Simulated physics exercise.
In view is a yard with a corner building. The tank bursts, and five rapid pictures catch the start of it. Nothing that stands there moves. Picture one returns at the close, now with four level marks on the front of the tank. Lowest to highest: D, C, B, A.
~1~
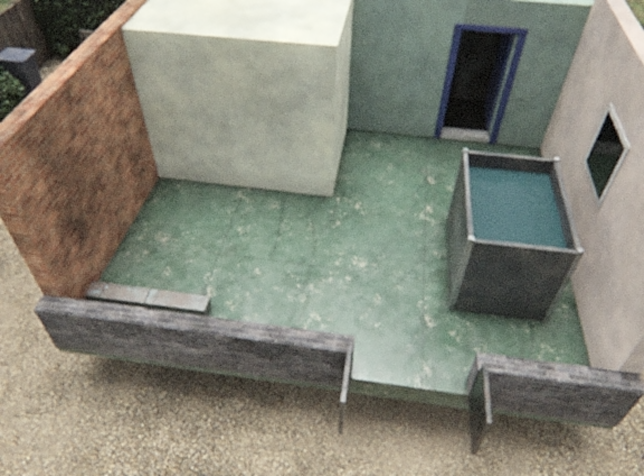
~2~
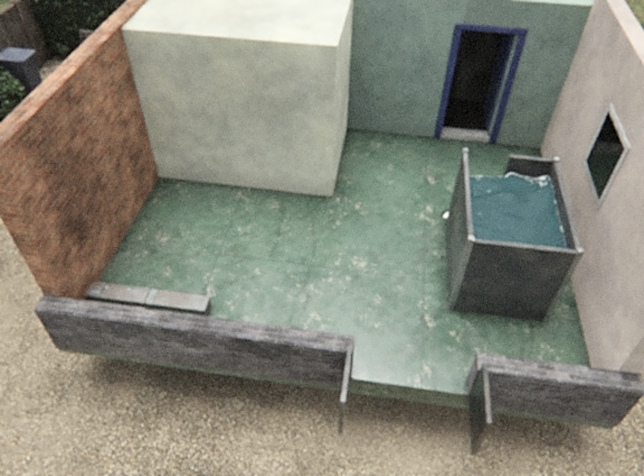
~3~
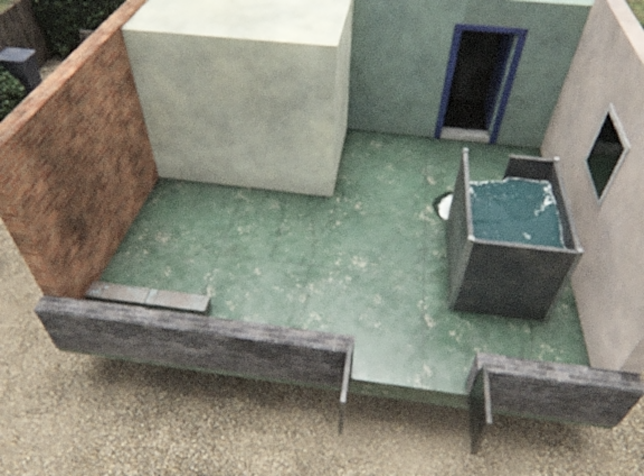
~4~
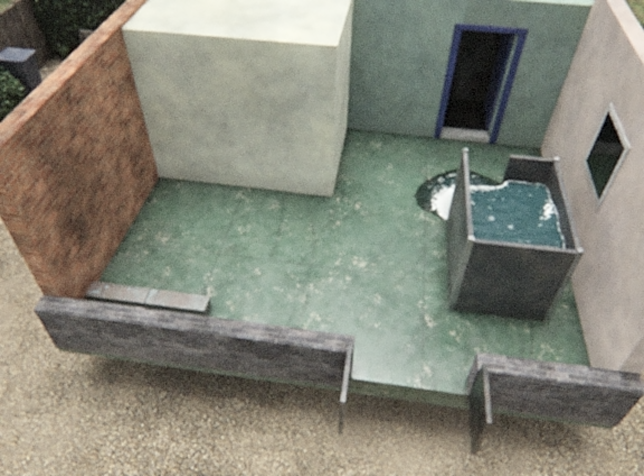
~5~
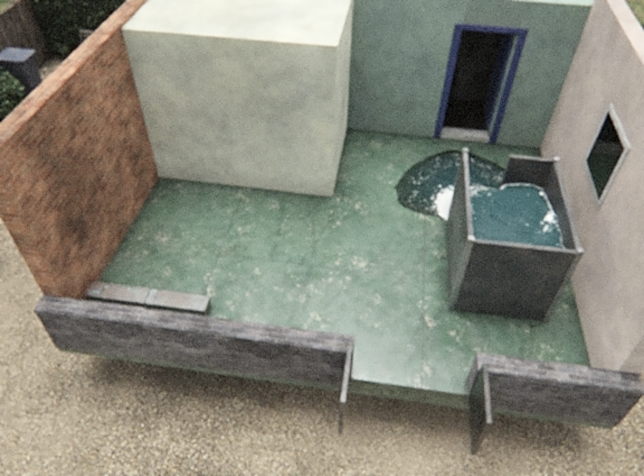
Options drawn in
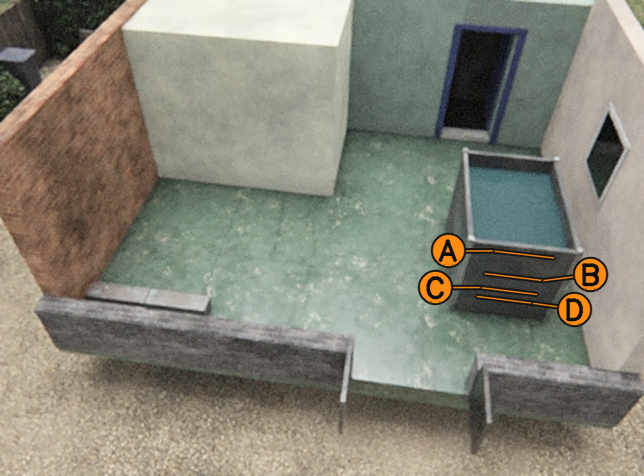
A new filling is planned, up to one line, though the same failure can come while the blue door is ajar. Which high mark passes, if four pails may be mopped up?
D is the one.
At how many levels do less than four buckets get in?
One.
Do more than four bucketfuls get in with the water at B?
Yes, it does.
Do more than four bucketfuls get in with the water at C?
Yes.
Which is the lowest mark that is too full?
That would be C.
In orange, A at (523, 254); B at (514, 277); C at (508, 291); D at (504, 299); from the bottom up D, C, B, A.
If A is chosen, dozens of bucketfuls pour in.
If B is chosen, dozens of bucketfuls pour in.
If C is chosen, about 10 bucketfuls get in.
If D is chosen, a bucket or two gets in.
